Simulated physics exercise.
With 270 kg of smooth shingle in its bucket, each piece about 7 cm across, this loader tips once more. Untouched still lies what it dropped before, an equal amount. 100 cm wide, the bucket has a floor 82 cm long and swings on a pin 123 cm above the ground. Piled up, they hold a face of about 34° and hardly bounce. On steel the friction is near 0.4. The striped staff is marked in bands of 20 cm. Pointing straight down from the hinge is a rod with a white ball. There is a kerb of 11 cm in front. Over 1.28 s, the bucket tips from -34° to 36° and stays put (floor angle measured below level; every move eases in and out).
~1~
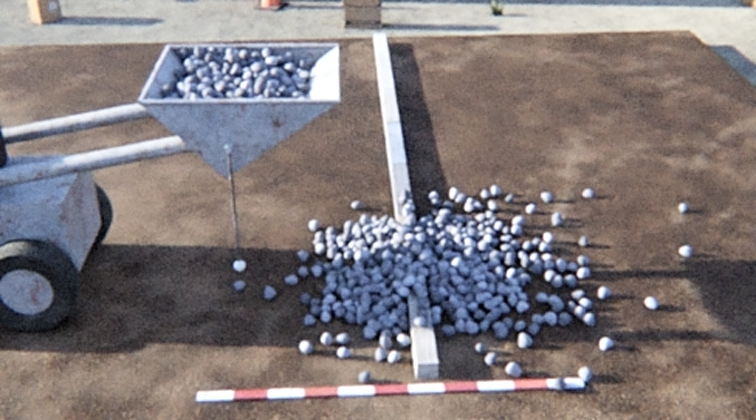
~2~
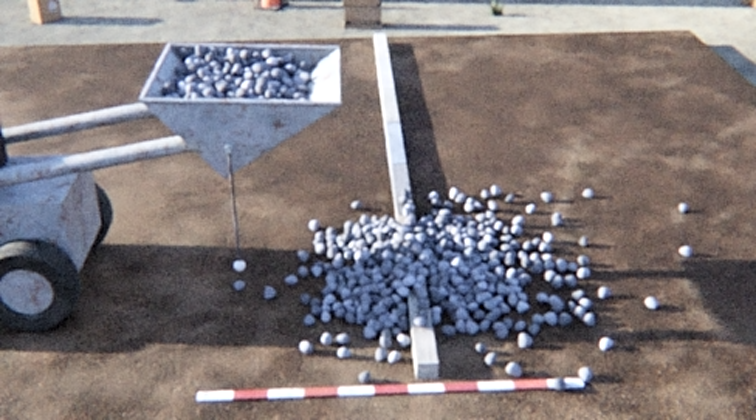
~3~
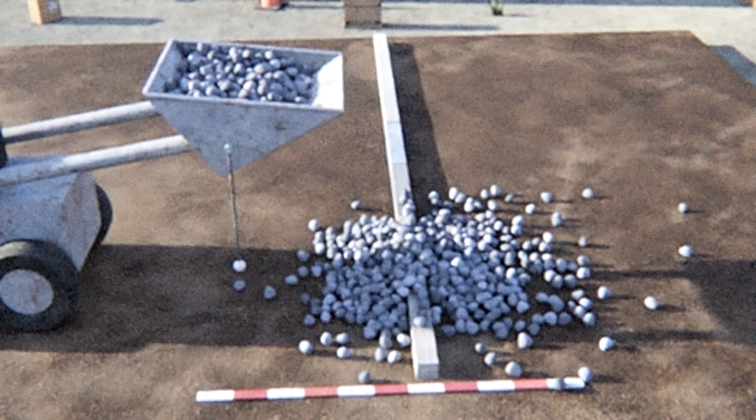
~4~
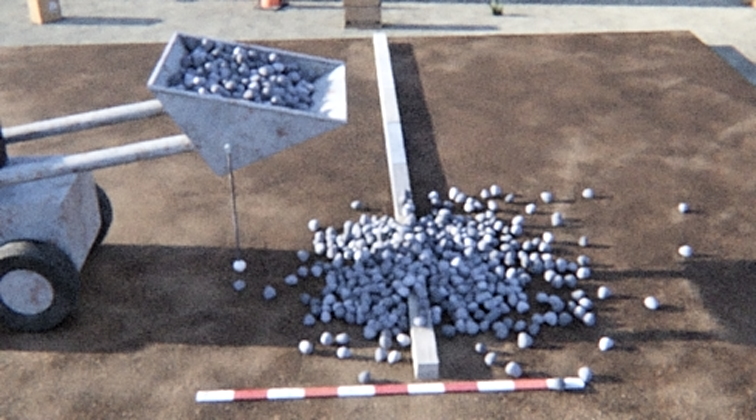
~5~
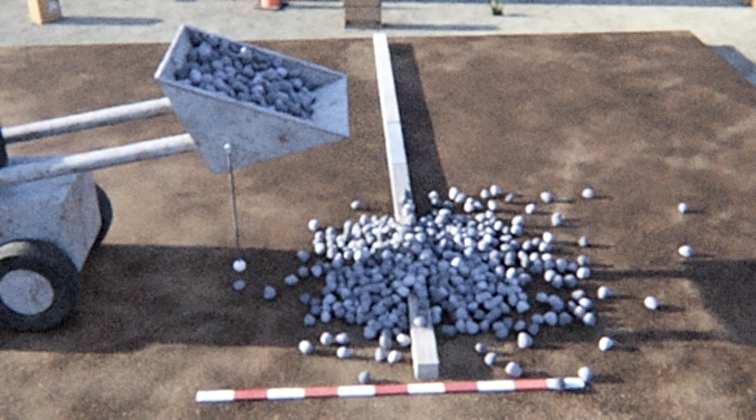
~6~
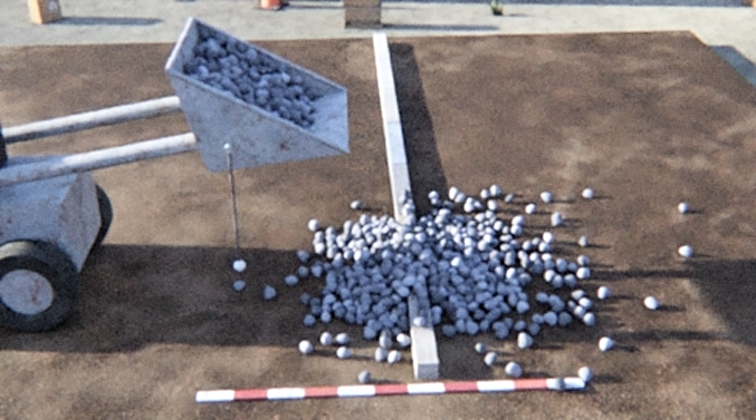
A loader's metal bucket of grey stones tilting gradually to the right, beside a still heap of stones spread across a kerb.
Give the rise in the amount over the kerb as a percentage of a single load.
23 %.
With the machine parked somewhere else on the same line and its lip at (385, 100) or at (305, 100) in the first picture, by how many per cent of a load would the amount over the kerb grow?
The first would add some 70 per cent and the second some 5 per cent.
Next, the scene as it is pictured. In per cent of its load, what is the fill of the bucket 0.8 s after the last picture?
Close to 50 in a hundred is still held.
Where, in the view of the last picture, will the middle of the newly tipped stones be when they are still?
Around (378, 258) in the last picture.
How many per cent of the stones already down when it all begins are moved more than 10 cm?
Close to 10 in a hundred of them.
Then, 0.4 s after the last picture the floor is at 25°; in per cent of one load, 100 in the bucket, 48 on this side of the kerb, 52 over the kerb; the foremost stones are at (621, 250).
Then, 0.8 s after the last picture the floor is at 36°; in per cent of one load, 50 in the bucket, 97 on this side of the kerb, 53 over the kerb; the foremost stones are at (621, 250).
Then, 1.2 s after the last picture the floor is at 36°; in per cent of one load, 8 in the bucket, 132 on this side of the kerb, 60 over the kerb; the foremost stones are at (621, 250).
Then, 3.7 s after the last picture the floor is at 36°; in per cent of one load, 0 in the bucket, 125 on this side of the kerb, 75 over the kerb; the foremost stones are at (621, 250). Net gain over the kerb, 23.
